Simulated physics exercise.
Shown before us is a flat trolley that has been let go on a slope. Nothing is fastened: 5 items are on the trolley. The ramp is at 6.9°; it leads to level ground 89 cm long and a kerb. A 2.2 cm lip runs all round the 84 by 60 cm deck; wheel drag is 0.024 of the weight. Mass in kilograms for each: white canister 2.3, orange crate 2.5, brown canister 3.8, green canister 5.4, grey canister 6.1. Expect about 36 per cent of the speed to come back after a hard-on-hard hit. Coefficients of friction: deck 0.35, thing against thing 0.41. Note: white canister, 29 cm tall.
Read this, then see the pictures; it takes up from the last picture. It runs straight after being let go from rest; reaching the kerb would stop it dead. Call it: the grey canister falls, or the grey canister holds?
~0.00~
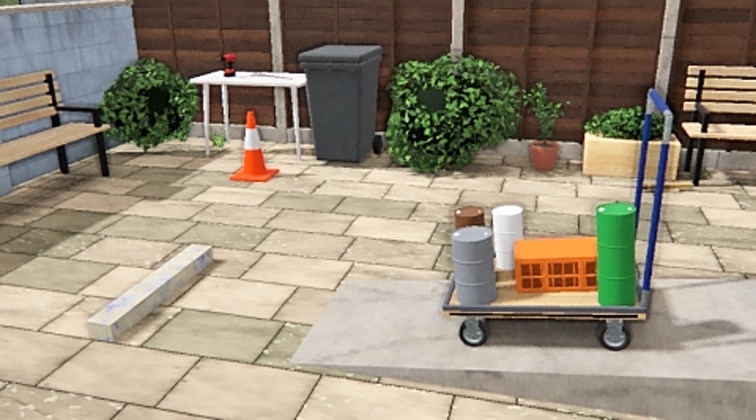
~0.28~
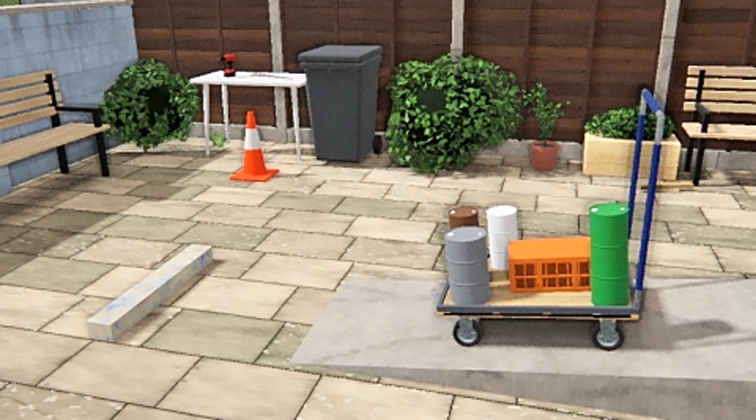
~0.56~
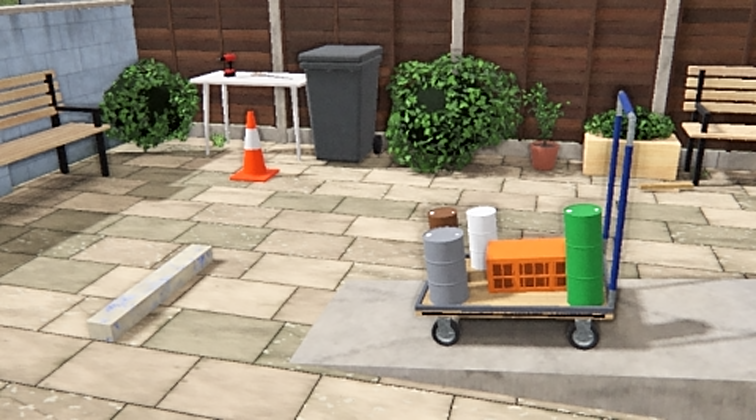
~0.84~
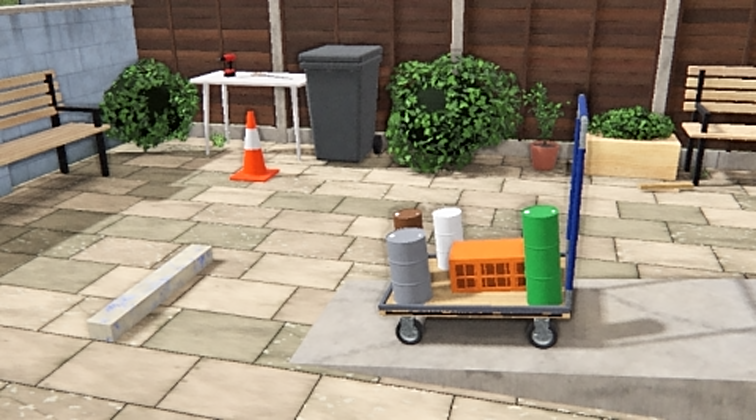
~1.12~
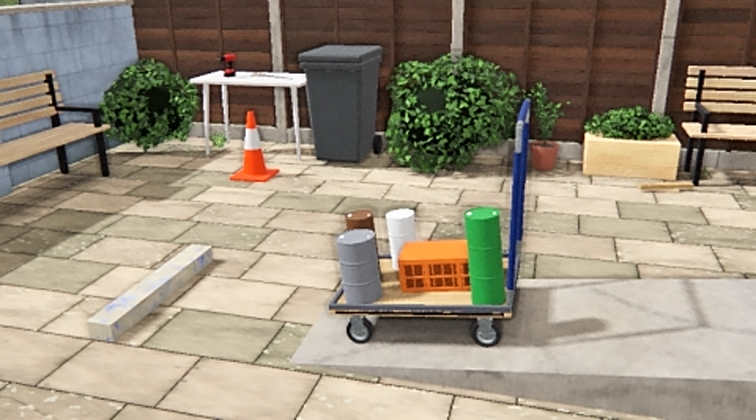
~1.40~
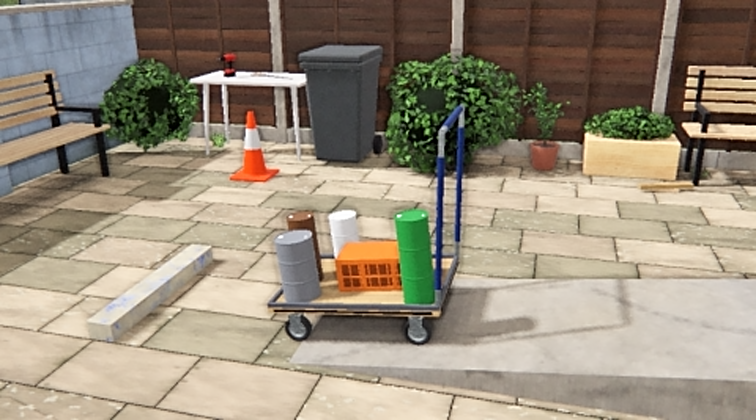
It falls.
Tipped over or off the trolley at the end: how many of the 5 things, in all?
The count is 2.
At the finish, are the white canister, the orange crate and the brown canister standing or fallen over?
Here's how it ends: The white canister never goes down, the orange crate never goes down, and the brown canister comes down.
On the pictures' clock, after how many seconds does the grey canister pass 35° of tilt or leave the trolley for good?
Near 2.3 s on the clock.
Around 2.00 s, trolley at the kerb.
Around 2.20 s, trolley at the kerb; brown canister now off the trolley; grey canister tipped 30° against what carries it near (137, 245); white canister tipped 6° against what carries it.
Around 2.60 s, trolley at the kerb; grey canister now off the trolley; green canister shifted 24 cm; white canister tipped 5° against what carries it.
Finally (3.3 s), off the trolley and tipped over, brown canister and grey canister; not toppled but over 10 cm from the start, white canister, orange crate and green canister.
